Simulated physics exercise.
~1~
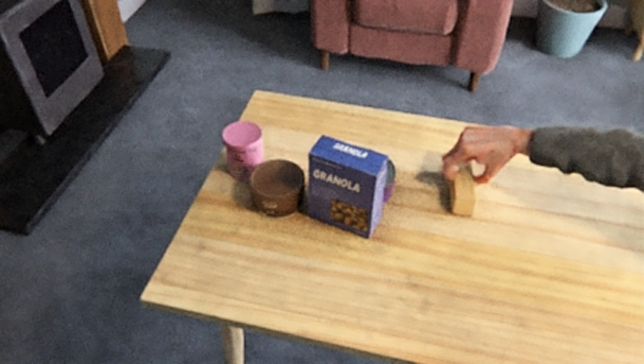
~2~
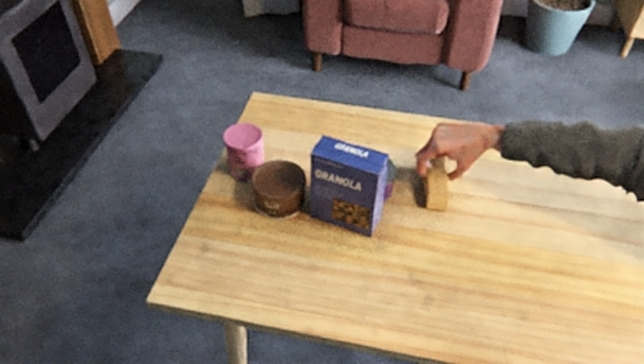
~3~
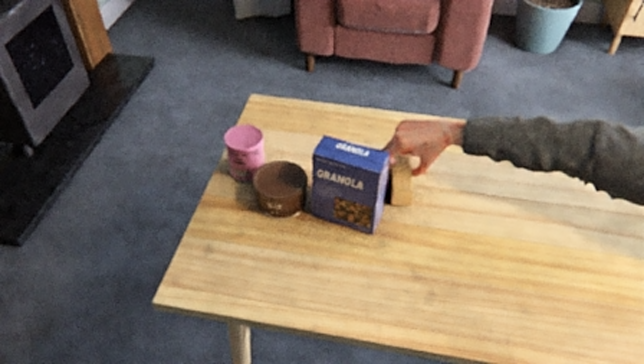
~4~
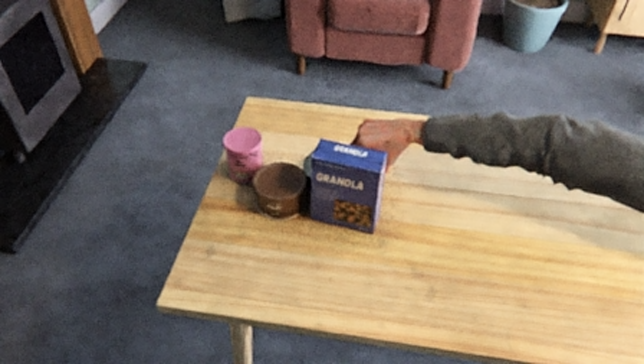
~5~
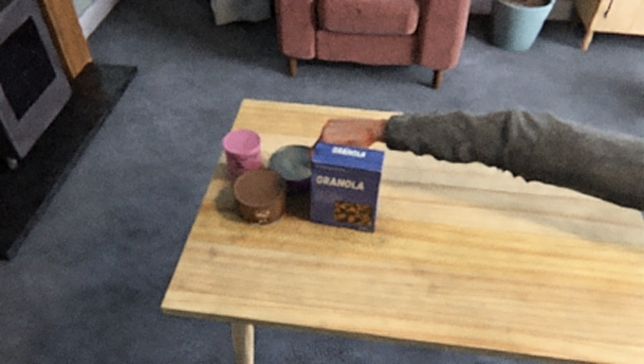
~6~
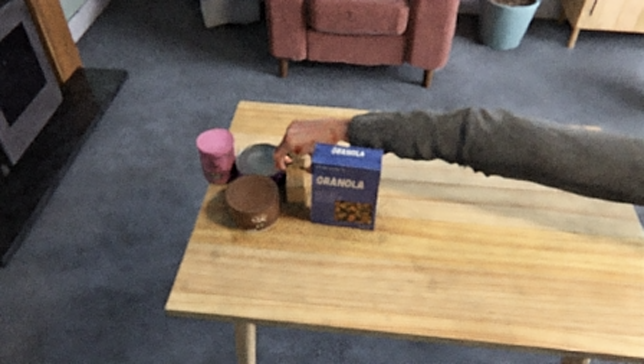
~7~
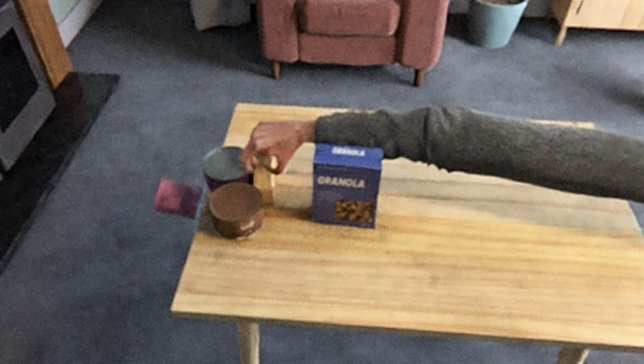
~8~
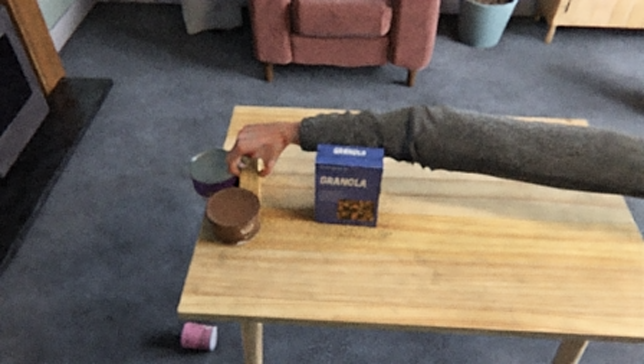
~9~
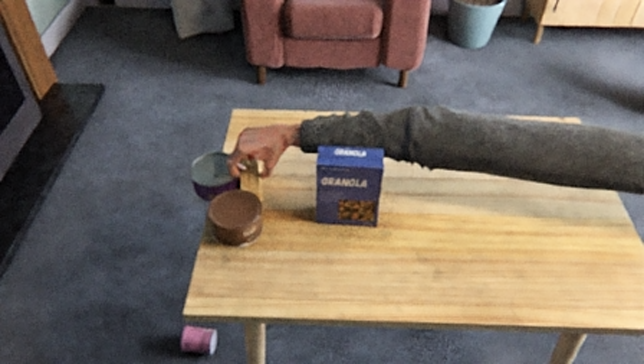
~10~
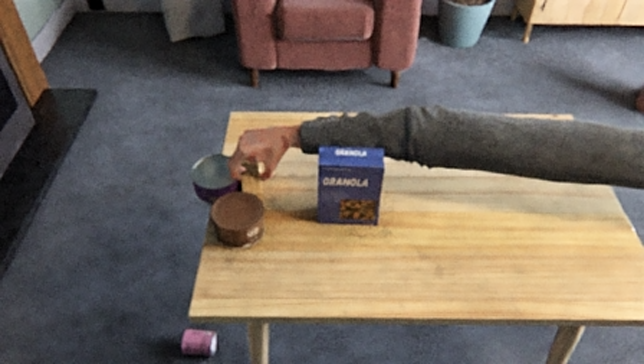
A hand slides a block left behind the granola box, shoving tubs until the pink one falls.
